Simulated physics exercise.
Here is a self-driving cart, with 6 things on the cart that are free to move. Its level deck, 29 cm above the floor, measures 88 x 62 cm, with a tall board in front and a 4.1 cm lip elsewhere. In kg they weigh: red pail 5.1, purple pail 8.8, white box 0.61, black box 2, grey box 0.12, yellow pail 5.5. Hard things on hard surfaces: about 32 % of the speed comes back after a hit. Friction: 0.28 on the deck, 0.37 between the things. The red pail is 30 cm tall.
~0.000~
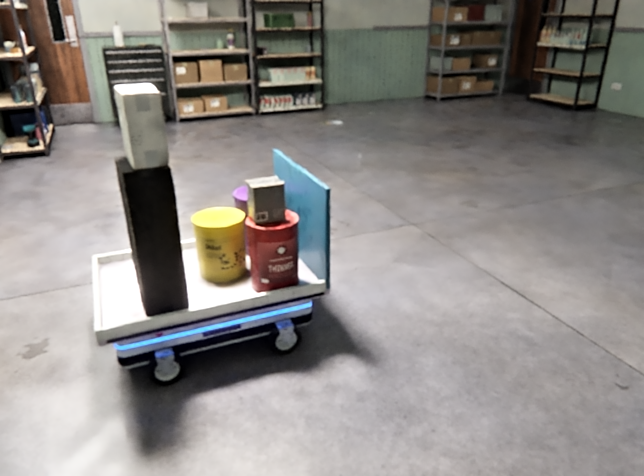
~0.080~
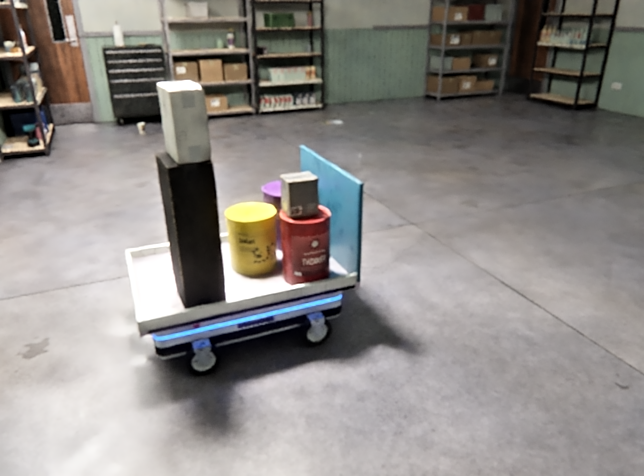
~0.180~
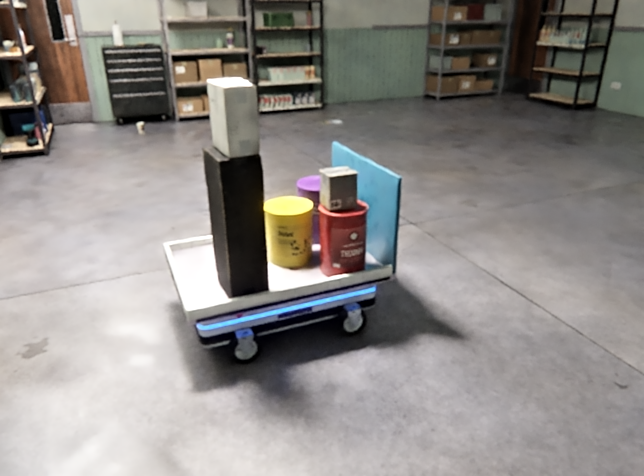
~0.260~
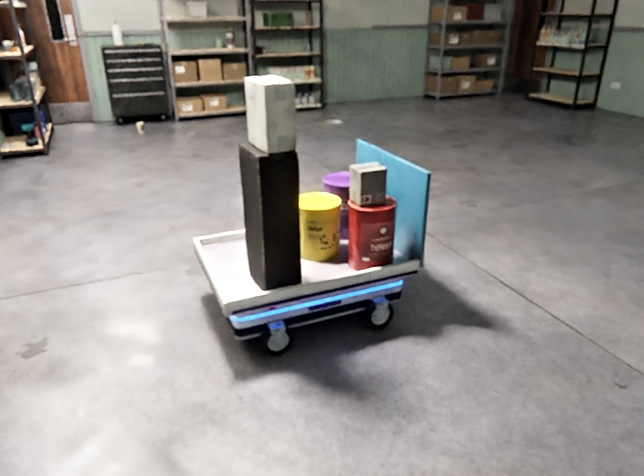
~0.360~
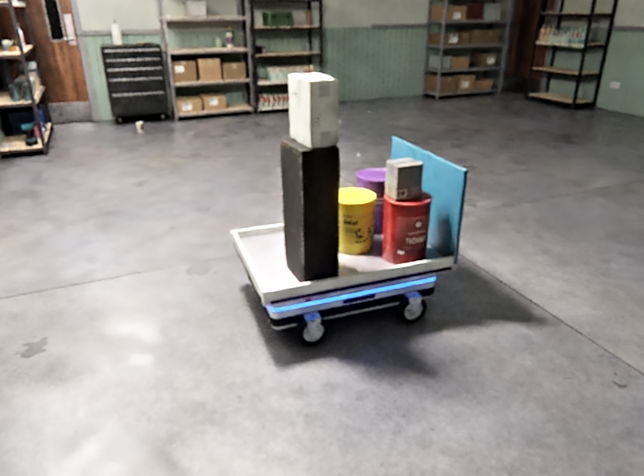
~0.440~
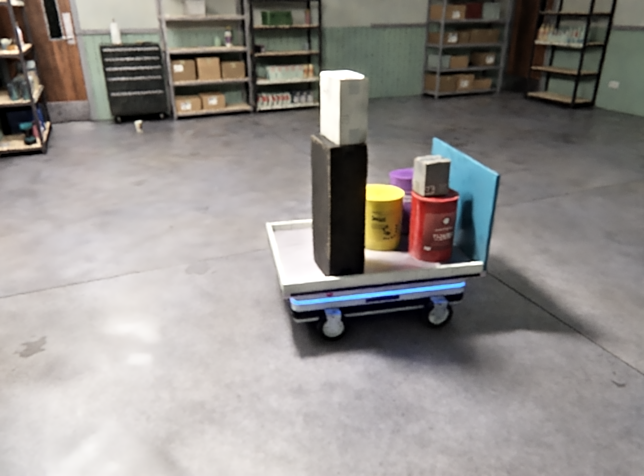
In a storage room with shelves along the back wall, a low cart carrying pails and stacked boxes rolled from left to right across the grey floor, turning slightly as it went.
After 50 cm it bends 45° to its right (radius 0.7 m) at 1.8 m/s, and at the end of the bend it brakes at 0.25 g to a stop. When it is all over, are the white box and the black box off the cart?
The white box is still aboard, the black box is still aboard.
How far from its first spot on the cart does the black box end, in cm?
About 18 cm.
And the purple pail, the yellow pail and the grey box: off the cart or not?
The purple pail is still on the cart; the yellow pail ends on the cart; the grey box finishes off the cart.
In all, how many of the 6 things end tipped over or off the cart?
3 of them.
After 0.74 s, cart 133 cm along, turned 45°; white box slid 12 cm near (459, 107); black box slid 9 cm near (445, 208); grey box upside down.
After 1.34 s, cart 198 cm along, turned 45°; grey box now off the cart; white box leaning 9°; black box leaning 9° near (630, 230).
At rest (2.7 s), off the cart, grey box; tipped over on the cart, white box and black box; not toppled but over 10 cm from the start, yellow pail; the other 2 in place, give or take 10 cm.
